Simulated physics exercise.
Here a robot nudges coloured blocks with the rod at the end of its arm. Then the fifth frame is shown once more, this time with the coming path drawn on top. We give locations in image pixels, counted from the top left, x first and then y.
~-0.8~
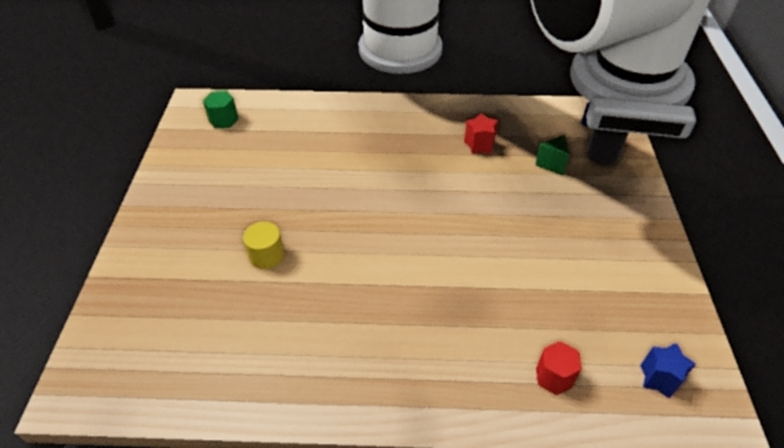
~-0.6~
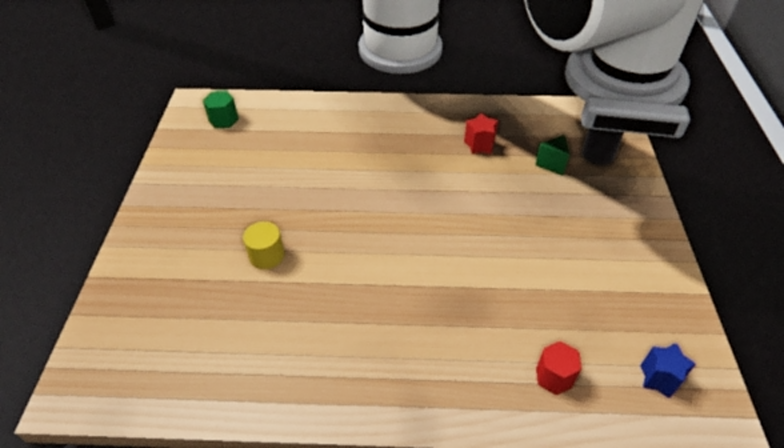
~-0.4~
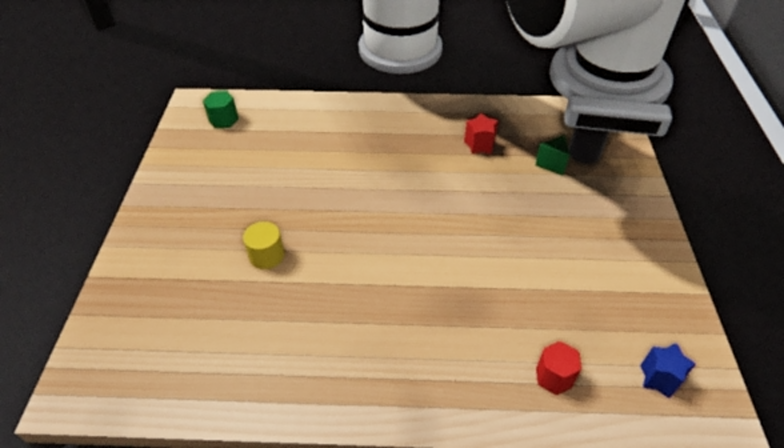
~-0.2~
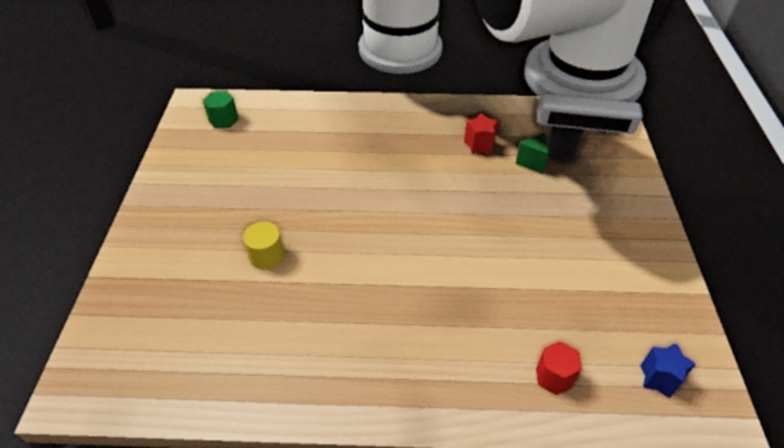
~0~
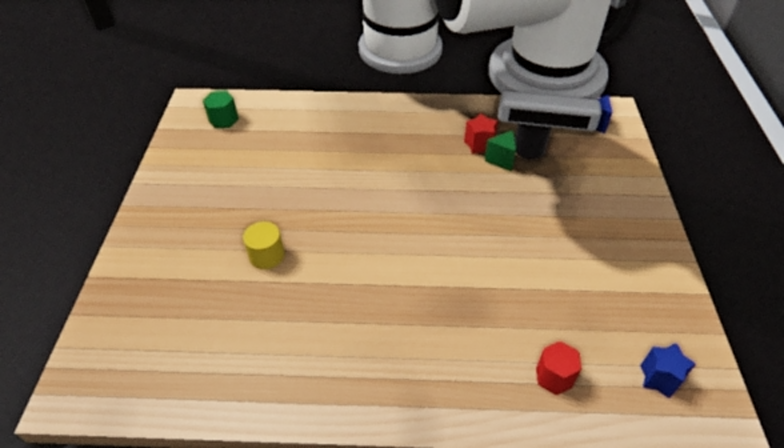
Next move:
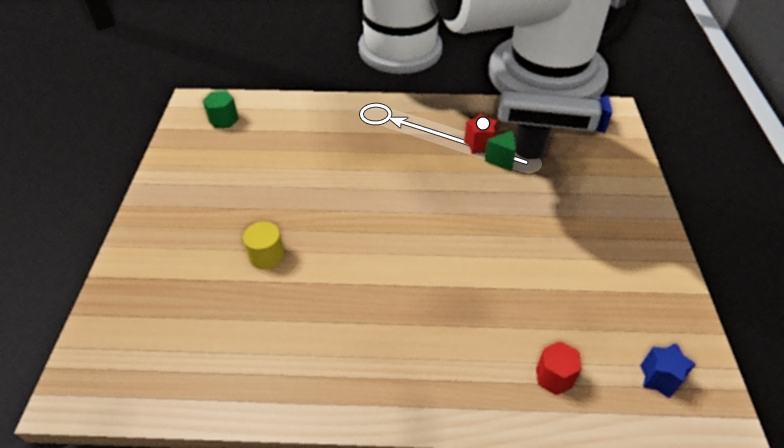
The robot arm moves left and pushes the green triangle toward the red star.
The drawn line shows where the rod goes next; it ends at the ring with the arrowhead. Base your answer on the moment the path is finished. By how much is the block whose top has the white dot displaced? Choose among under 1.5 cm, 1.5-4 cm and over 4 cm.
The answer will be the long band, over 4 cm.
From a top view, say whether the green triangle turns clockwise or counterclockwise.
From above, it looks like the green triangle goes counterclockwise.
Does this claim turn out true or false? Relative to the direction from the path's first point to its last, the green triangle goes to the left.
It is true.
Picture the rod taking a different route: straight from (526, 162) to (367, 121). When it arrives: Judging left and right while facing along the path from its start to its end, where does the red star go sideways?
It moves over to the right.
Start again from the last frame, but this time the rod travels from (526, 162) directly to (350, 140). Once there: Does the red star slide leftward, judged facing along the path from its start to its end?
No, that is not what happens.
Path on the board, straight from (526, 162) to (376, 114); the dot is on the red star.
On the path given first. One third of the way, rod (475, 132); red star (448, 113), turned 40° clockwise; green triangle (462, 137), turned 60° anticlockwise.
Two thirds of the way, rod (424, 116); red star (399, 101); green triangle (462, 137), turned 65° anticlockwise.
At the end, rod (375, 101); red star (351, 87); green triangle (462, 137), turned 65° anticlockwise.
